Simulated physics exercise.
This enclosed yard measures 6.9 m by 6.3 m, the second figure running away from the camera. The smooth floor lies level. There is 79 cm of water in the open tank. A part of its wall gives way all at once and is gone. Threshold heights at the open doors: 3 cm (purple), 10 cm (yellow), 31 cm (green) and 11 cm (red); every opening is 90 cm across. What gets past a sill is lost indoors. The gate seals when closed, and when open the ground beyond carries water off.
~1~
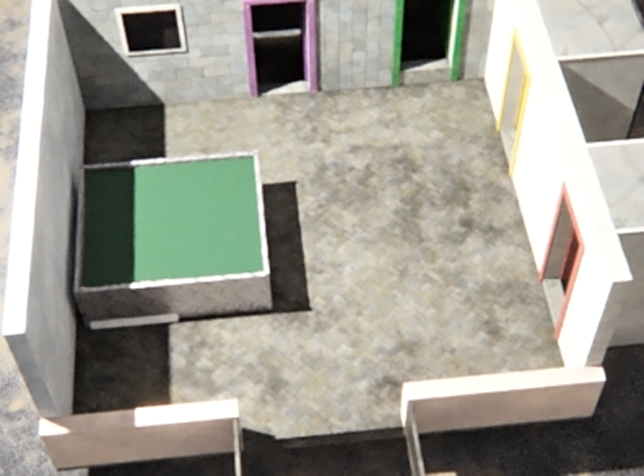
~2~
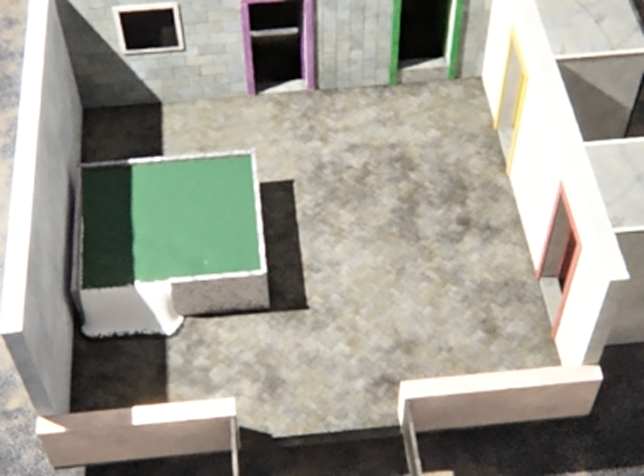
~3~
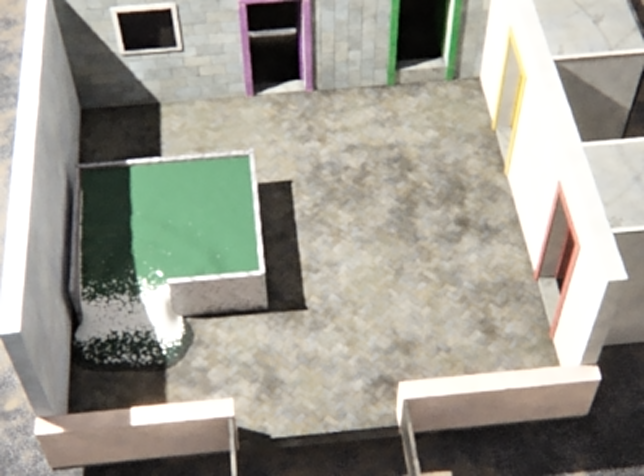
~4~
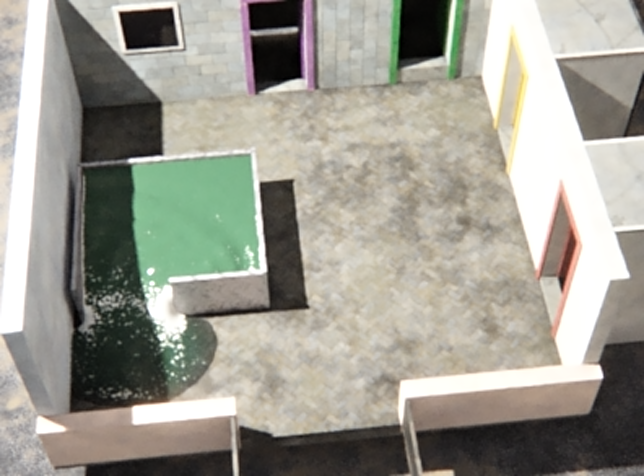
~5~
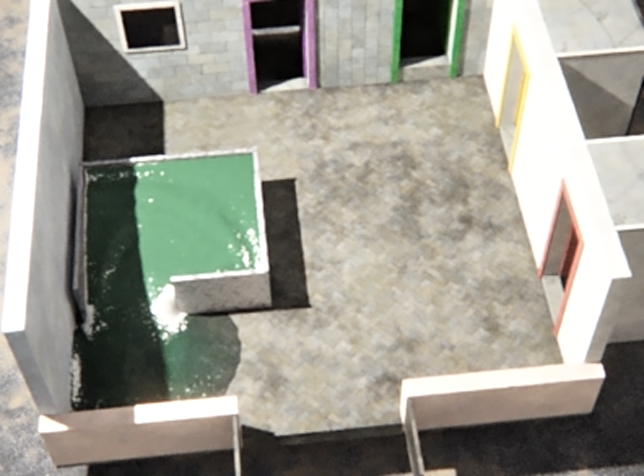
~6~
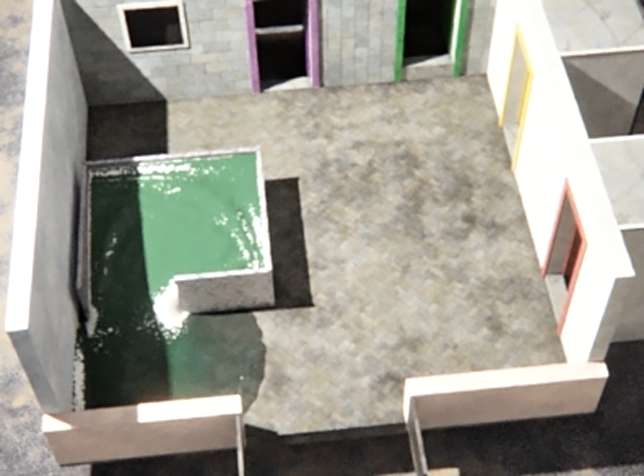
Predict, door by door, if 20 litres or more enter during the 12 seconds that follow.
The water let in: At the purple door it passes the limit; at the yellow door it stays under the limit; at the green door it does not reach the limit; at the red door it exceeds the limit.
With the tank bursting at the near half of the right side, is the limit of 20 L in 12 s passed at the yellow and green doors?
Against that limit: Yellow over, green under.
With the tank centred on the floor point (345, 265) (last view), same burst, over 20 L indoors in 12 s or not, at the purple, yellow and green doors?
Against that limit: Purple under, yellow below, green below.
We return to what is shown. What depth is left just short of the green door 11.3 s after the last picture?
About 11.0 cm.
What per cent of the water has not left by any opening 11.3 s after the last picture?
About 80 per cent.
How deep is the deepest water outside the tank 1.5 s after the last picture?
Roughly 60 cm.
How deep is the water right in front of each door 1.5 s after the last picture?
Depths in cm: Purple 0, yellow 0, green 0, red 0.
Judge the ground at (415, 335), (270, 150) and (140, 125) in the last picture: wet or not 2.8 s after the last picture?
In turn: Wet, not reached, still dry.
Then, 0.7 s after the last picture water covers 15 % of the floor and is deepest (72 cm) near (75, 438); purple door not reached, yellow door not reached, green door not reached, red door not reached.
Then, 1.5 s after the last picture water covers 25 % of the floor and is deepest (60 cm) near (88, 437); purple door not reached, yellow door not reached, green door not reached, red door not reached.
Then, 2.8 s after the last picture water covers 55 % of the floor and is deepest (39 cm) near (78, 359); purple door not reached, yellow door not reached, green door not reached, red door 24 cm at the sill, 15 L in.
Then, 6.3 s after the last picture water covers 85 % of the floor and is deepest (20 cm) near (75, 438); purple door 6 cm at the sill, 2 L in, yellow door 9 cm at the sill, 2 L in, green door 18 cm at the sill, 0 L in, red door 18 cm at the sill, 145 L in.
Then, 11.3 s after the last picture water covers 100 % of the floor and is deepest (22 cm) near (88, 113); purple door 6 cm at the sill, 38 L in, yellow door 12 cm at the sill, 6 L in, green door 11 cm at the sill, 0 L in, red door 9 cm at the sill, 187 L in.
